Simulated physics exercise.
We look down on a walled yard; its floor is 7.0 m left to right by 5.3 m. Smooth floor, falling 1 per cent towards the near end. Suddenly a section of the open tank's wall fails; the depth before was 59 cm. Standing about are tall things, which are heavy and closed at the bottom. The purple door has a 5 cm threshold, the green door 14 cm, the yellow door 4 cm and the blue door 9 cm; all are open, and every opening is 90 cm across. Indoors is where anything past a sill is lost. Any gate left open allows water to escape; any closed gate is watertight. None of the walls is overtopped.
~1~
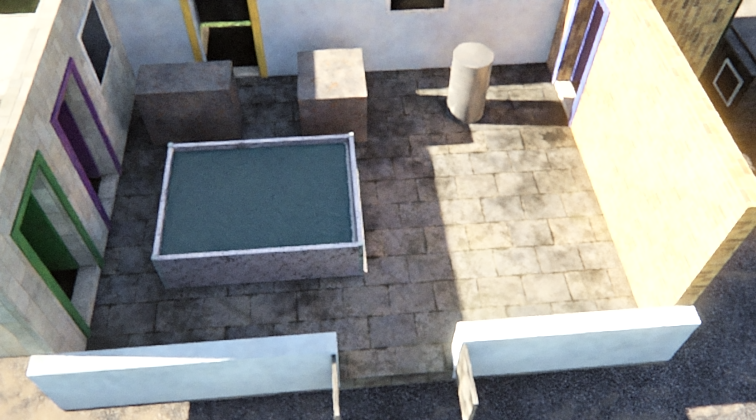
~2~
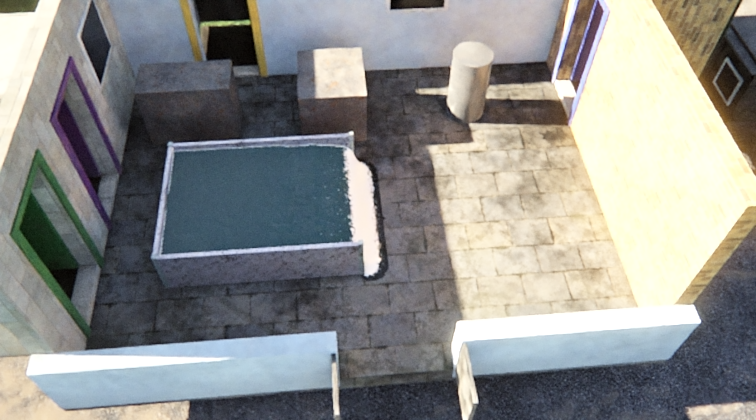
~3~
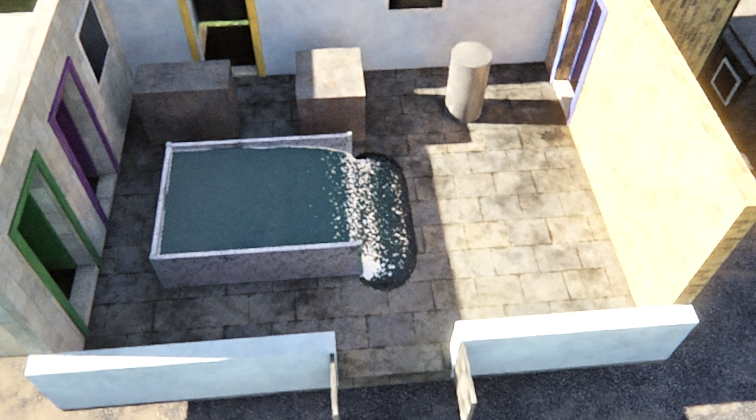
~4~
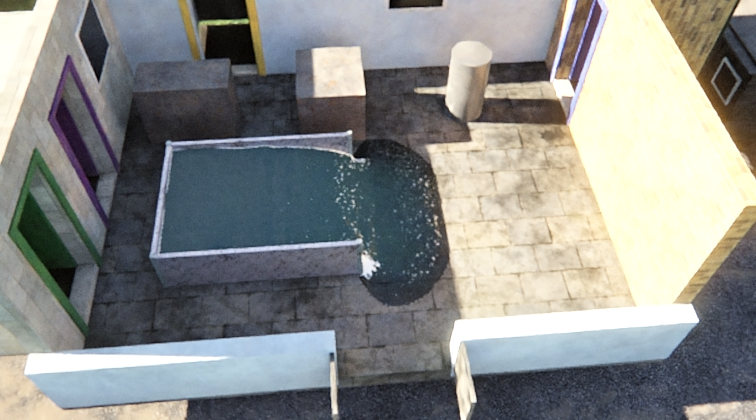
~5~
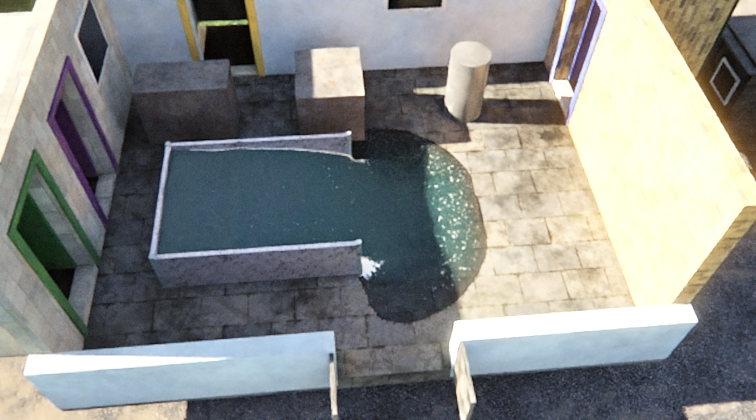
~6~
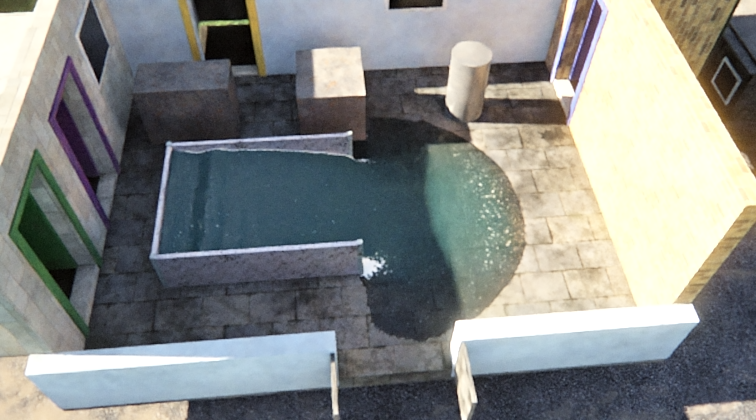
Water burst out through the right side of a raised open tank in a walled yard, foaming at first, then spread across the paved floor in a widening dark, rounded pool.
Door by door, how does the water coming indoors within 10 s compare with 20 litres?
At the end, the purple door lets in a smaller amount than the limit, the green door lets in a smaller amount than the limit, the yellow door lets in a smaller amount than the limit, the blue door lets in a larger amount than the limit.
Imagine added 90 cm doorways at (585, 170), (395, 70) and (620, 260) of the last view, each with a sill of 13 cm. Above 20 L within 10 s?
Door 1: Higher; door 2: Lower; door 3: Higher.
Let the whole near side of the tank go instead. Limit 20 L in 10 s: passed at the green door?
Well, at green it would be too much.
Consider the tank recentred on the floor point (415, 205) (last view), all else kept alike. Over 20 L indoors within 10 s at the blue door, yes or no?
Well, blue ends up beyond the mark.
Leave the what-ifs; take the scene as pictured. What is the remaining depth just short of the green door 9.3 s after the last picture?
It's some 7.0 centimetres deep.
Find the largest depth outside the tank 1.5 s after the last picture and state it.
42 cm or so.
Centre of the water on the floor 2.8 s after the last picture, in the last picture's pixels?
Roughly (461, 209).
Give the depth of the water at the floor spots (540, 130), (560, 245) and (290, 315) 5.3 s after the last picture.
Spot by spot: Some 13, 11, then 2 cm.
Then, 0.7 s after the last picture water covers 40 % of the floor and is deepest (28 cm) near (600, 210); purple door not reached, green door not reached, yellow door not reached, blue door not reached.
Then, 1.5 s after the last picture water covers 50 % of the floor and is deepest (42 cm) near (647, 334); purple door not reached, green door not reached, yellow door not reached, blue door 17 cm at the sill, 3 L in.
Then, 2.8 s after the last picture water covers 55 % of the floor and is deepest (30 cm) near (647, 334); purple door not reached, green door not reached, yellow door not reached, blue door 16 cm at the sill, 37 L in.
Then, 5.3 s after the last picture water covers 75 % of the floor and is deepest (17 cm) near (411, 193); purple door not reached, green door not reached, yellow door 5 cm at the sill, 0 L in, blue door 15 cm at the sill, 78 L in.
Then, 9.3 s after the last picture water covers 95 % of the floor and is deepest (12 cm) near (647, 334); purple door 5 cm at the sill, 1 L in, green door 7 cm at the sill, 0 L in, yellow door 3 cm at the sill, 2 L in, blue door 7 cm at the sill, 98 L in.
